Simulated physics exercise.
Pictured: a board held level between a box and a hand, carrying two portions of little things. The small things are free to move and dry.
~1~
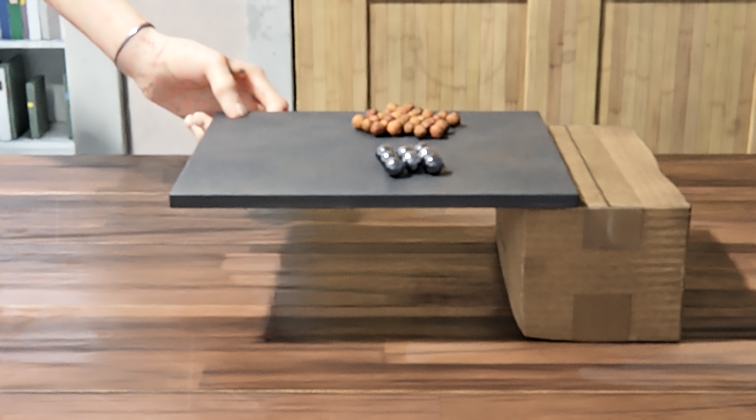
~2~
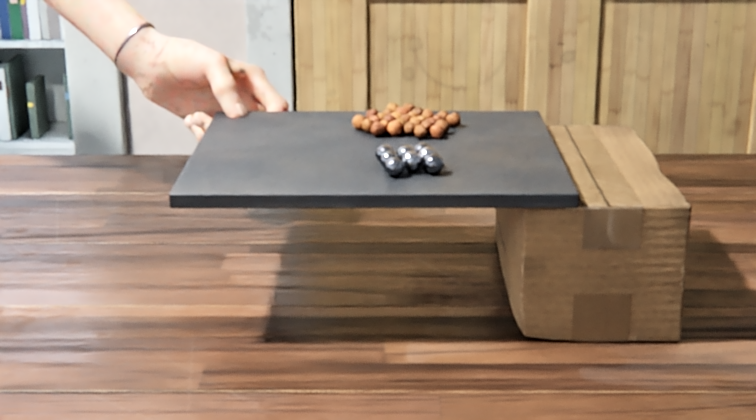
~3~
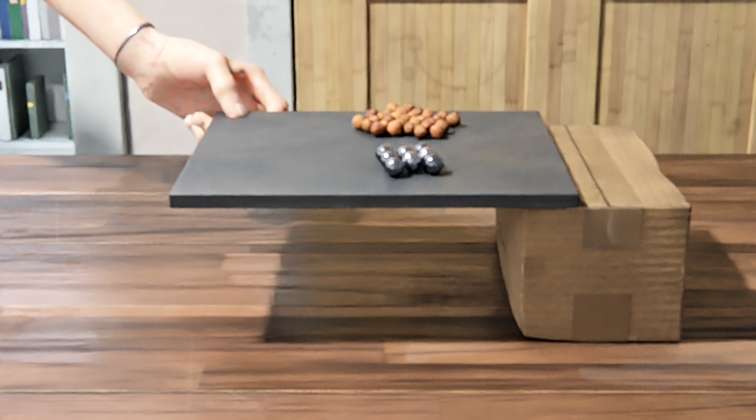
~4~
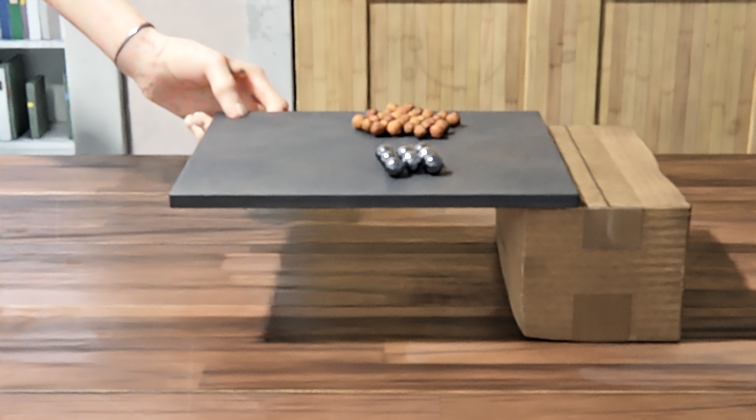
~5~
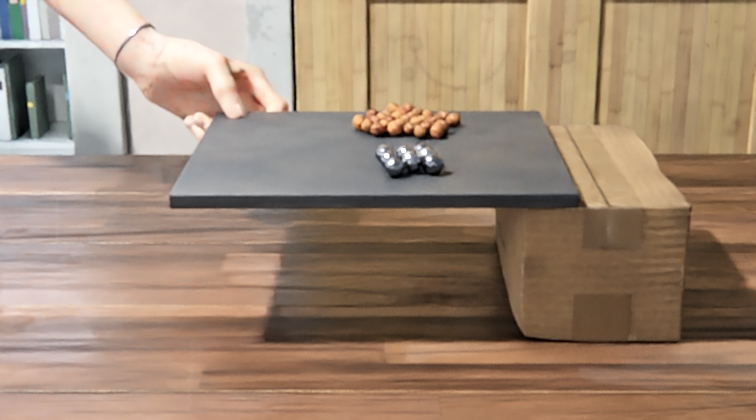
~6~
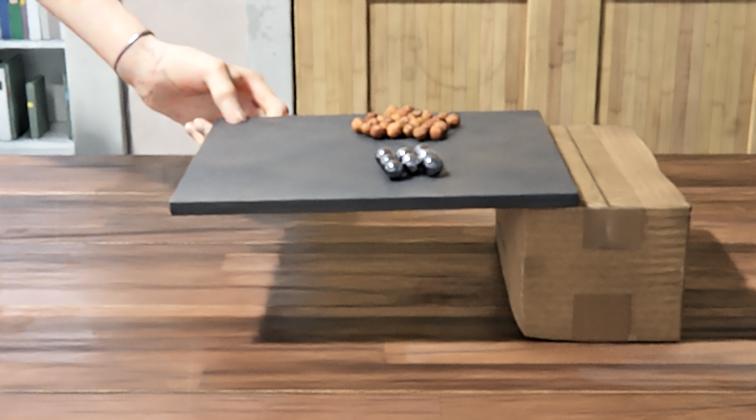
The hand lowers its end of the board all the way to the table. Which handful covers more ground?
I'd say the front-end one ends up ahead of the other.
Then, 0.27 s on from there, board sloping at 9°; near handful the whole lot still on the board; far handful the whole lot still on the board.
Then, 0.61 s on from there, board sloping at 21°; near handful the whole lot still on the board; far handful the whole lot still on the board.
Then, 0.97 s on from there, board resting at 25°; near handful mostly up to a board's length out; far handful mostly less than half a board's length out.
In the end, board resting at 25°; near handful mostly more than two board lengths out, the bulk gone off the table; far handful mostly up to a board's length out; the near handful has gone farther.
